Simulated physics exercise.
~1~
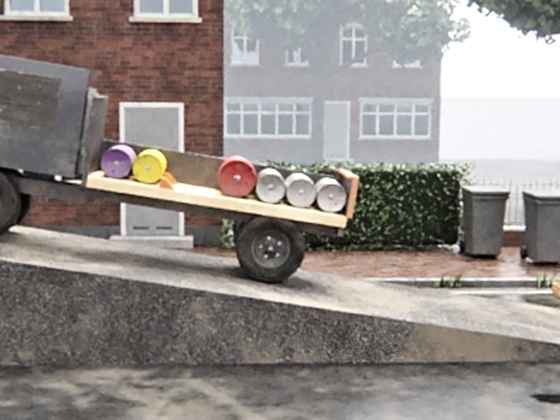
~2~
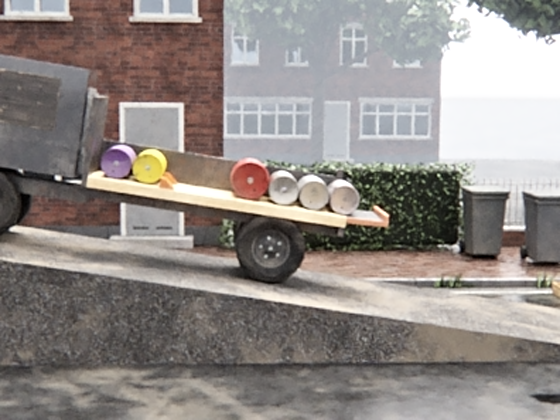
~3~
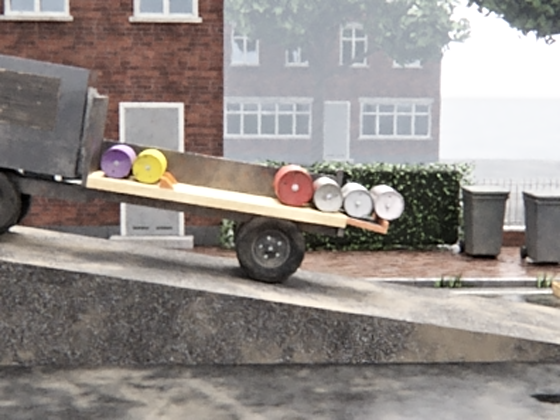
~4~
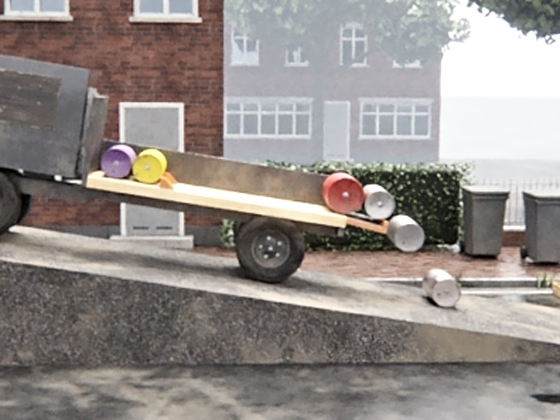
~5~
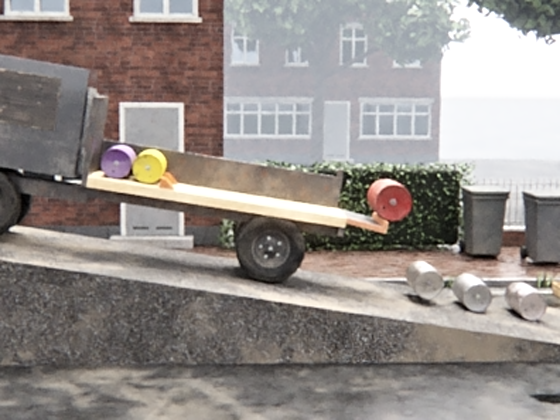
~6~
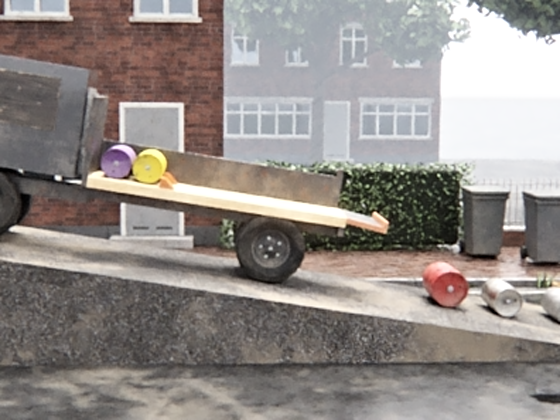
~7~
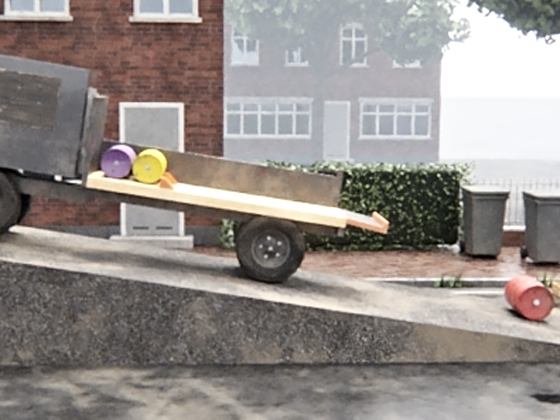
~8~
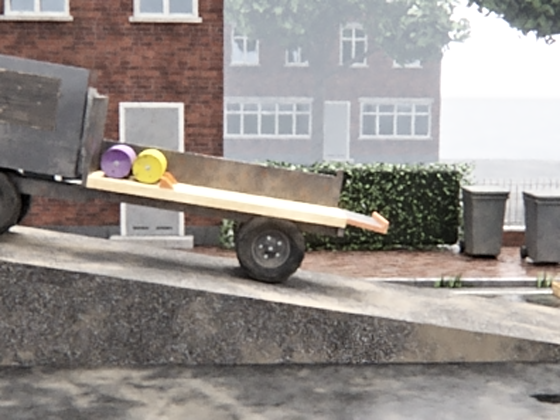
At first, a dark pick-up stands on a slope in front of a brick building, with purple and yellow kegs behind an orange chock and a red keg and three silver ones farther back by the raised tailgate. The tailgate swings down, and the silver kegs begin rolling right with the red one behind them. One after another, the silver kegs drop over the lowered gate onto the slope. The red keg follows them off and rolls downhill until all four have left the view on the right. The purple and yellow kegs stay put behind the chock, with the tailgate hanging open.
